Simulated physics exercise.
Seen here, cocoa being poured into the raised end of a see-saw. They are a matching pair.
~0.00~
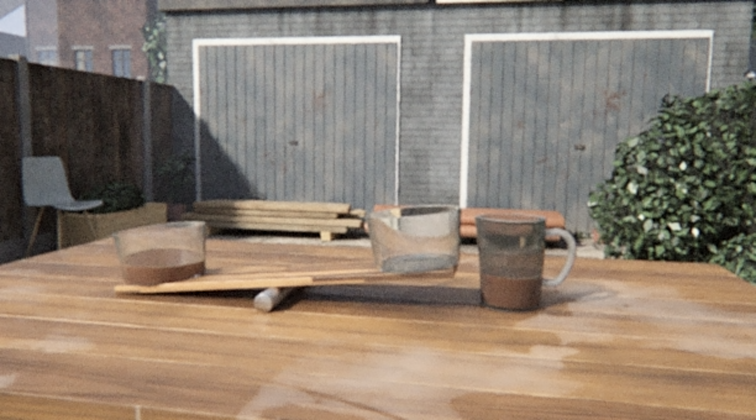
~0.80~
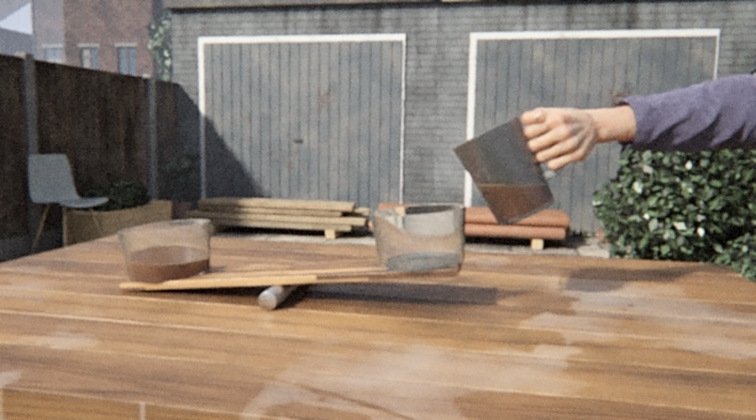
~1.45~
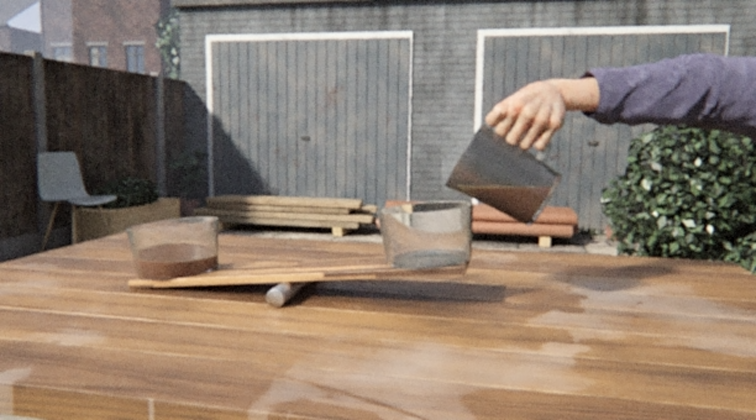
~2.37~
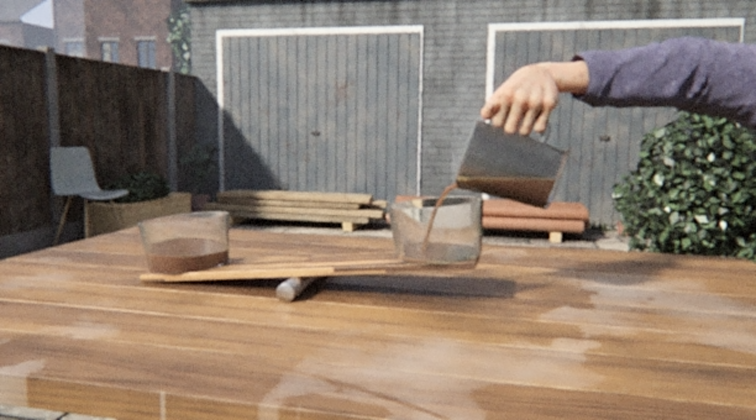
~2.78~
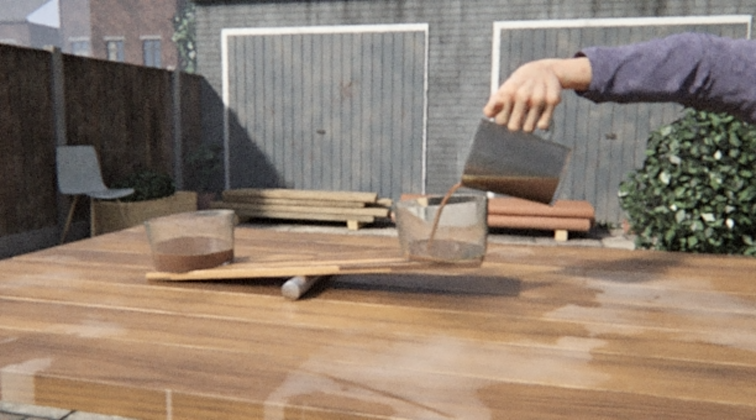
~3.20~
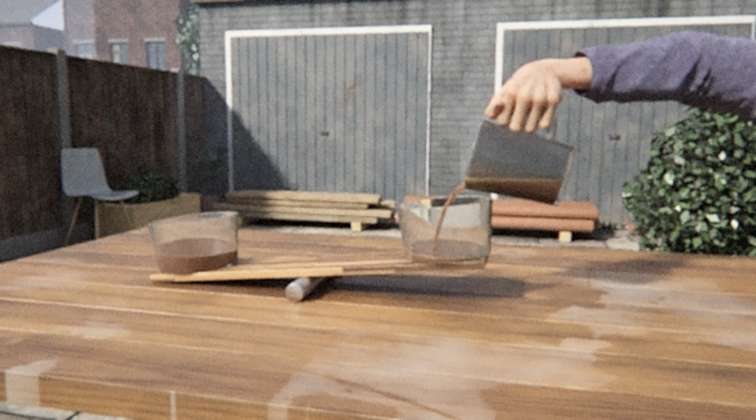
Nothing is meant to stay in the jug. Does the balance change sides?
The shelf board keeps its lean.
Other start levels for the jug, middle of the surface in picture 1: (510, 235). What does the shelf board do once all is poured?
My call: Flips.
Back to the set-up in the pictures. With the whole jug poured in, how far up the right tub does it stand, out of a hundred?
Near 25 in a hundred.
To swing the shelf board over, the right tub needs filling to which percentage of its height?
About 35 per cent.
After 5.0 s, the right tub is nearly empty; the shelf board leans as before.
After 6.4 s, the right tub is about a quarter full; the shelf board leans as before.
After 8.2 s, the right tub is about a quarter full; the shelf board leans as before.
